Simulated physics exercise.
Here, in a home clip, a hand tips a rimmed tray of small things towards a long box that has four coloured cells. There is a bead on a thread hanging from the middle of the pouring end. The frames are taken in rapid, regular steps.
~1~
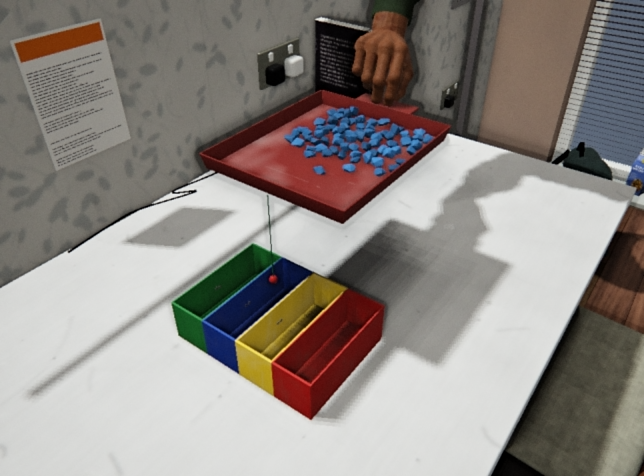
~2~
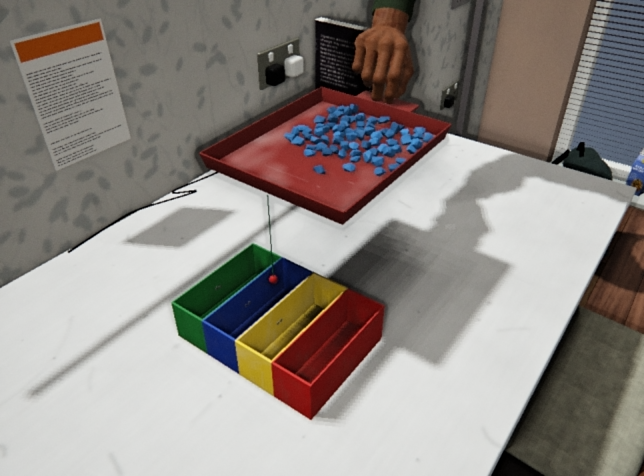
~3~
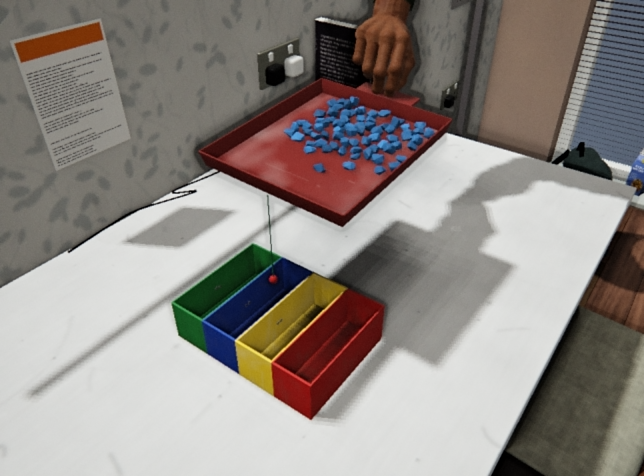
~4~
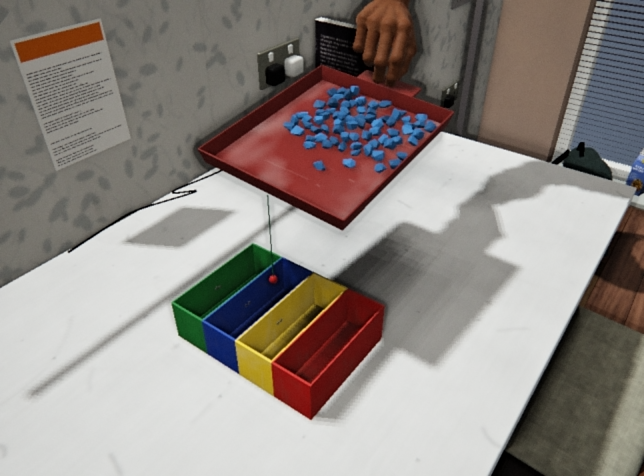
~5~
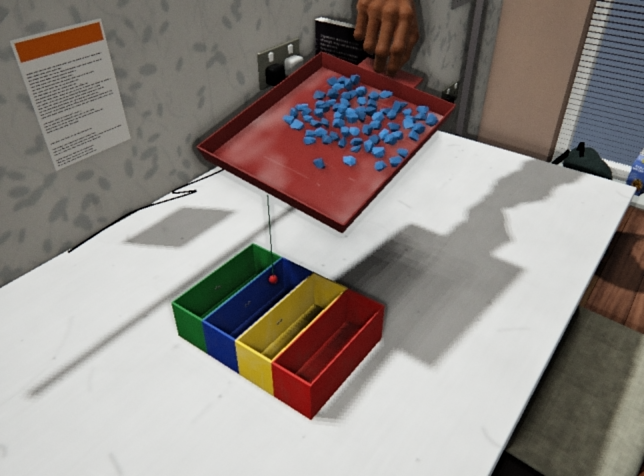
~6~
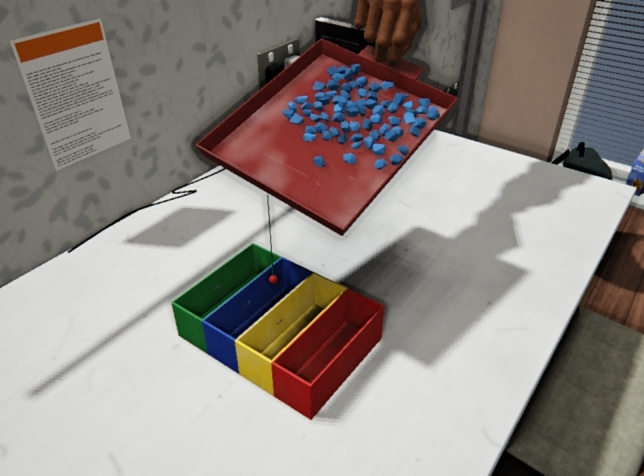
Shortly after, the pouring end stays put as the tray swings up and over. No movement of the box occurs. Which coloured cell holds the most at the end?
The red cell holds the most.
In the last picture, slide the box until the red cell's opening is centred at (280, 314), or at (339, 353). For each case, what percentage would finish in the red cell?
Close to 0 in a hundred, then close to 40 in a hundred.
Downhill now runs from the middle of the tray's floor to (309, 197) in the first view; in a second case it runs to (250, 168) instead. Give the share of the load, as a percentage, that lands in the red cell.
The first try gives close to 50 per cent, the second close to 0 per cent.
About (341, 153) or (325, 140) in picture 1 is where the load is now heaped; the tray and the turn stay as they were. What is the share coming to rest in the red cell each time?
It comes to about 80 per cent the first time and about 60 per cent the second.
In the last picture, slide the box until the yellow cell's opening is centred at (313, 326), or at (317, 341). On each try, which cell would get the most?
The cell in yellow; yellow.
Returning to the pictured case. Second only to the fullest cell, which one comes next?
In second place: The yellow cell.
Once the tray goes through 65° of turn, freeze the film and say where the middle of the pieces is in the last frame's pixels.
Roughly at (336, 217).
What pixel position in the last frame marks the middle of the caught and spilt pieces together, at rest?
Roughly pixel (332, 355).
Soon, tray tipped steeply; most on the tray; a stray few in the red cell; about a quarter falling or outside the box.
A while on, tray tipped past a quarter turn; a small part on the tray; about two thirds in the red cell; a small part in the yellow cell; about a quarter falling or outside the box.
Towards the end, tray tipped past a quarter turn; most in the red cell; about a quarter in the yellow cell; a small part falling or outside the box.
Finally, tray tipped past a quarter turn; most in the red cell; about a quarter in the yellow cell; none in the blue cell; none in the green cell; a small part outside the box.
